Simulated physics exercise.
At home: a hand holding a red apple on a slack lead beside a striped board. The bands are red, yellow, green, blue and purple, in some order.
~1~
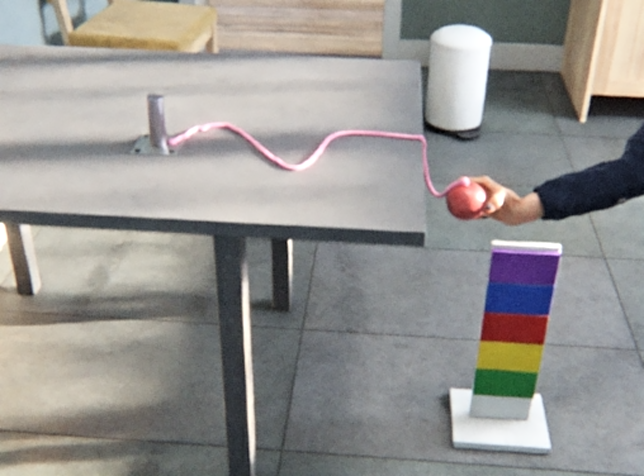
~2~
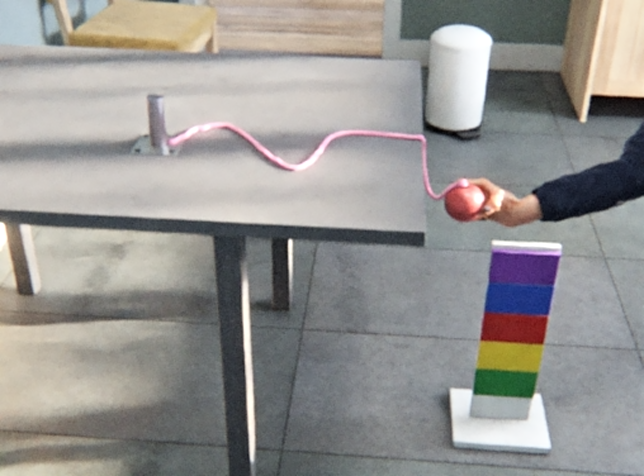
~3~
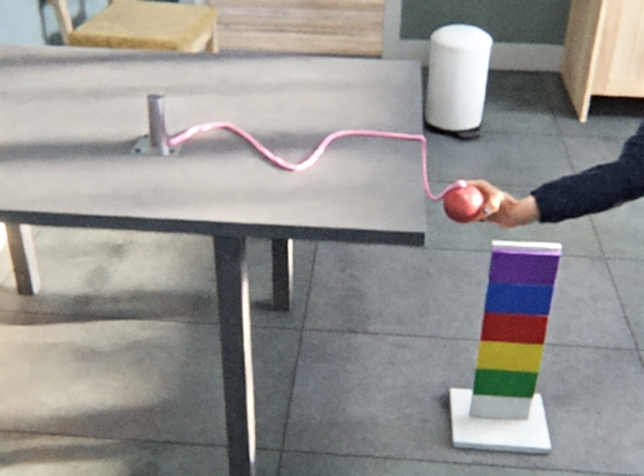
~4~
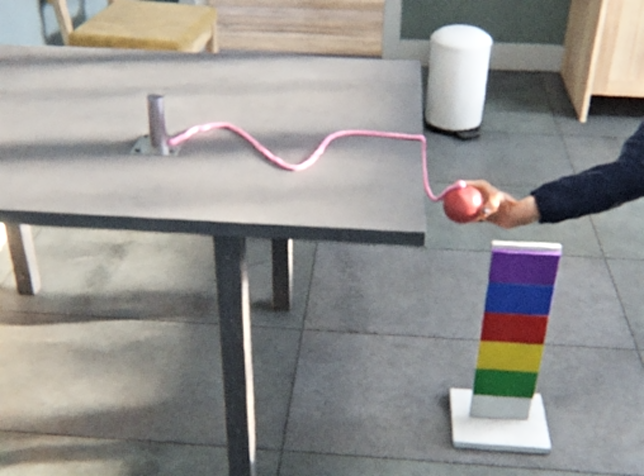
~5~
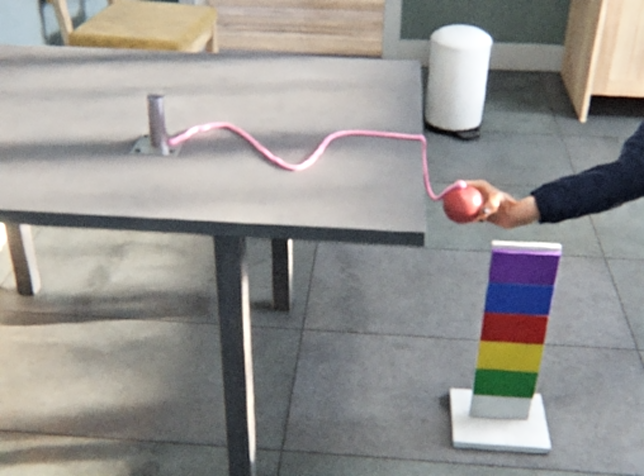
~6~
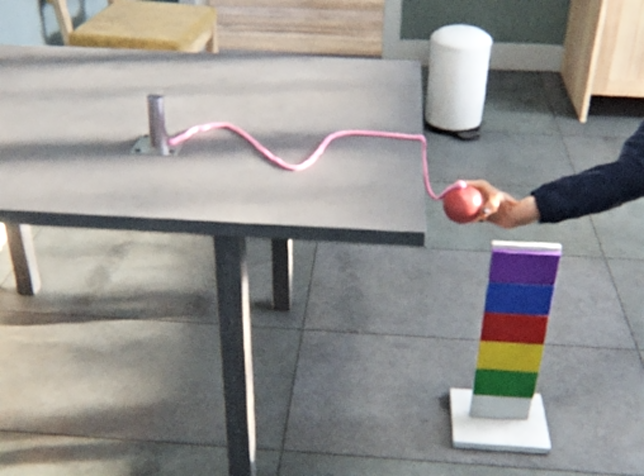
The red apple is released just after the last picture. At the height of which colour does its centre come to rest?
Its middle rests at the yellow band.
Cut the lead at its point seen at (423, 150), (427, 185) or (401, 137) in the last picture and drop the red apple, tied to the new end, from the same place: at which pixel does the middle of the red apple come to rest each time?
In that order: (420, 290), (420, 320) and (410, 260).
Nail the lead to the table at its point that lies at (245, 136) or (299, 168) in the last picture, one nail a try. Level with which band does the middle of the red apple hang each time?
It would be red; blue.
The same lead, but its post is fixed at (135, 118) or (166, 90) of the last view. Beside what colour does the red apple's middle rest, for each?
Taking them in turn: Red; red.
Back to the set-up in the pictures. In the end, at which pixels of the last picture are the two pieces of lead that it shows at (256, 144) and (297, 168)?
The first at (304, 148), the second at (375, 149).
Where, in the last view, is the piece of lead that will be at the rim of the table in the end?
Near (321, 148).
Soon after, apple near (394, 342); level with yellow.
Then, apple near (419, 348); level with yellow.
At rest, apple near (403, 354); level with yellow. The yellow one.
